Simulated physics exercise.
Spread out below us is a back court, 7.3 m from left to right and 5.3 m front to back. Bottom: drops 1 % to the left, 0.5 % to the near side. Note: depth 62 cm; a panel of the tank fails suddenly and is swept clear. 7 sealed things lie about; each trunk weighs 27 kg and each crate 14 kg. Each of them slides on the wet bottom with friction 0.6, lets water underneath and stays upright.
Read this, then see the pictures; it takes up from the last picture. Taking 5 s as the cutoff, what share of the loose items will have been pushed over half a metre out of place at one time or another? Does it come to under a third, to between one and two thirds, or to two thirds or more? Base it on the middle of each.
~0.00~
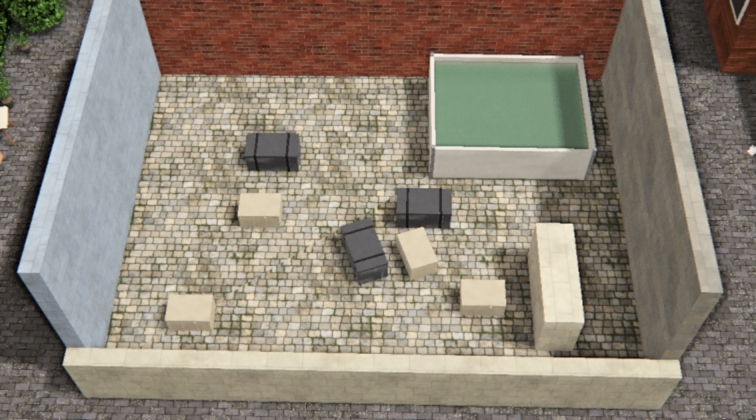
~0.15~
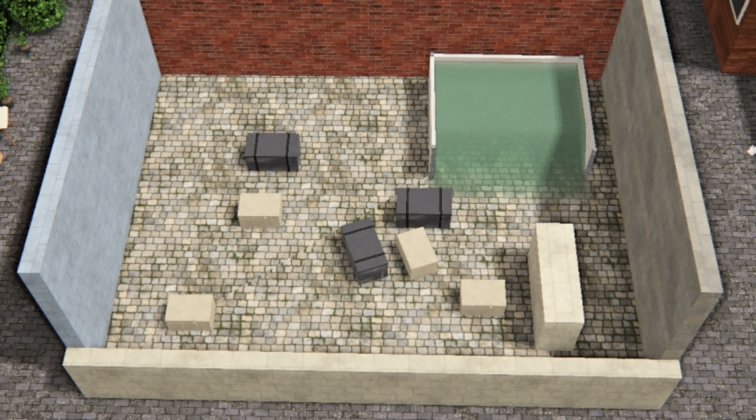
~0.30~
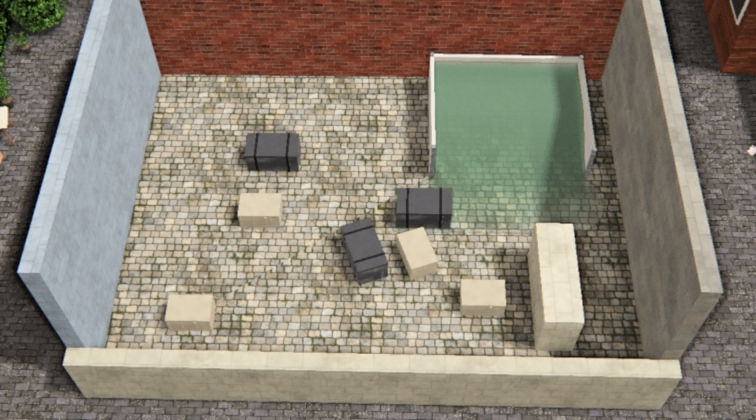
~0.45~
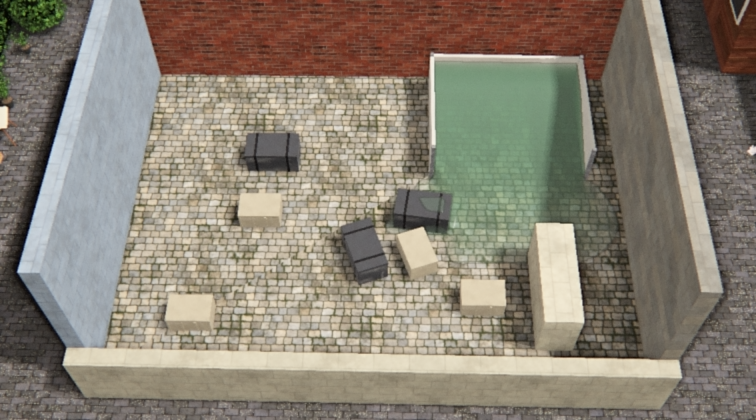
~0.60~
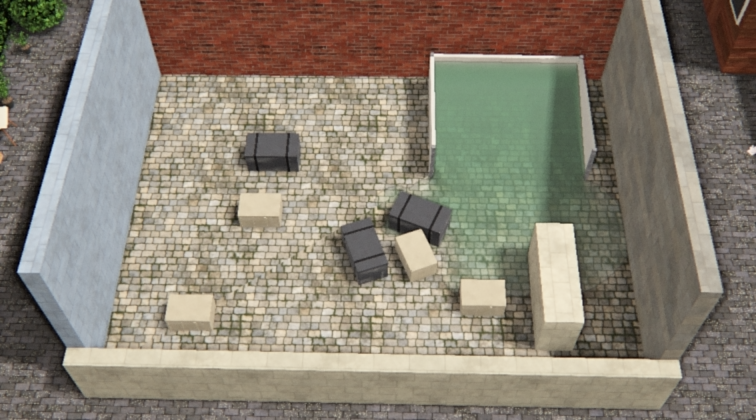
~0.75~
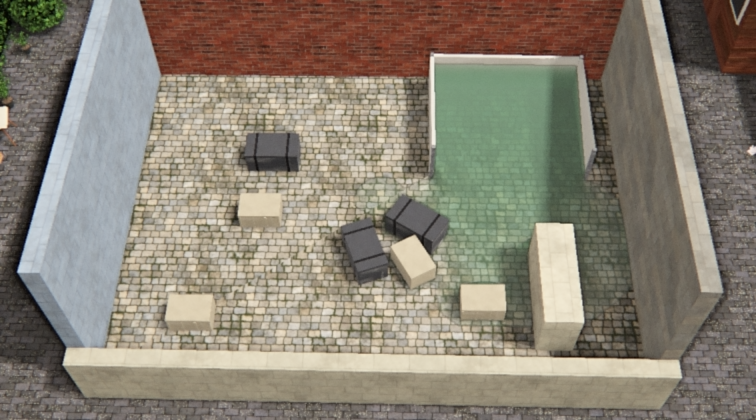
I expect the share moved that far will be two thirds or over.
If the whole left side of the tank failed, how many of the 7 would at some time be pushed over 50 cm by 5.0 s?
3.
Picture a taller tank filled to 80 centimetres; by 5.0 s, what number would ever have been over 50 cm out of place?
Then 6.
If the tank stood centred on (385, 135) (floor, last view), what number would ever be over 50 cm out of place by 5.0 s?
The answer would then be 5.
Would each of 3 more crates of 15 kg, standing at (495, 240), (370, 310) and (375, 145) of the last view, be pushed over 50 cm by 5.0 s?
Well, in turn they are above that, above that and below that.
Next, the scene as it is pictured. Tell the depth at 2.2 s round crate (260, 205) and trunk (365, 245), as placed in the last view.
Close to 2 and 4 centimetres.
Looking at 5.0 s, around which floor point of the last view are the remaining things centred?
Close to pixel (242, 240).
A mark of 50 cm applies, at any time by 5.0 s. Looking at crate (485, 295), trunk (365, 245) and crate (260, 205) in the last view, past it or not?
One by one: Above the line; above the line; below the line.
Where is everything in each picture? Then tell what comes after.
In the first picture, a trunk at (424, 201) rests on the ground; a crate at (418, 248), on the bottom; 4.0 m2 under water; 0 of 7 have shifted.
In the second picture, a trunk at (424, 201) rests on the ground; a crate at (418, 248) rests on the ground; 5.2 m2 under water; 0 of 7 have shifted.
In the third picture, a trunk at (424, 201) rests on the ground; a crate at (418, 248), on the bottom; 6.5 m2 under water; 0 of 7 have shifted.
In the fourth picture, a trunk at (423, 204) rests on the ground, 6 cm from its start; a crate at (418, 248) rests on the ground; water covers 8.0 m2; 1 of 7 have shifted.
In the fifth picture, a trunk at (421, 212) rests on the ground, 20 cm from its start; a crate at (417, 250) rests on the ground, 4 cm from its start; water covers 9.5 m2; 1 of 7 have shifted.
In the sixth picture, a trunk at (418, 217), on the bottom, 31 cm from its start; a crate at (413, 256) rests on the ground, 15 cm from its start; water covers 10.9 m2; 3 of 7 have shifted.
After 1.1 s 2 of 7 are over 50 cm from their spots; 0 afloat.
After 2.2 s 4 of 7 are over 50 cm from their spots; 3 afloat.
After 3.5 s 5 of 7 are over 50 cm from their spots; 2 afloat.
After 5.0 s 5 of 7 are over 50 cm from their spots, and 5 have been at some point; 3 afloat.
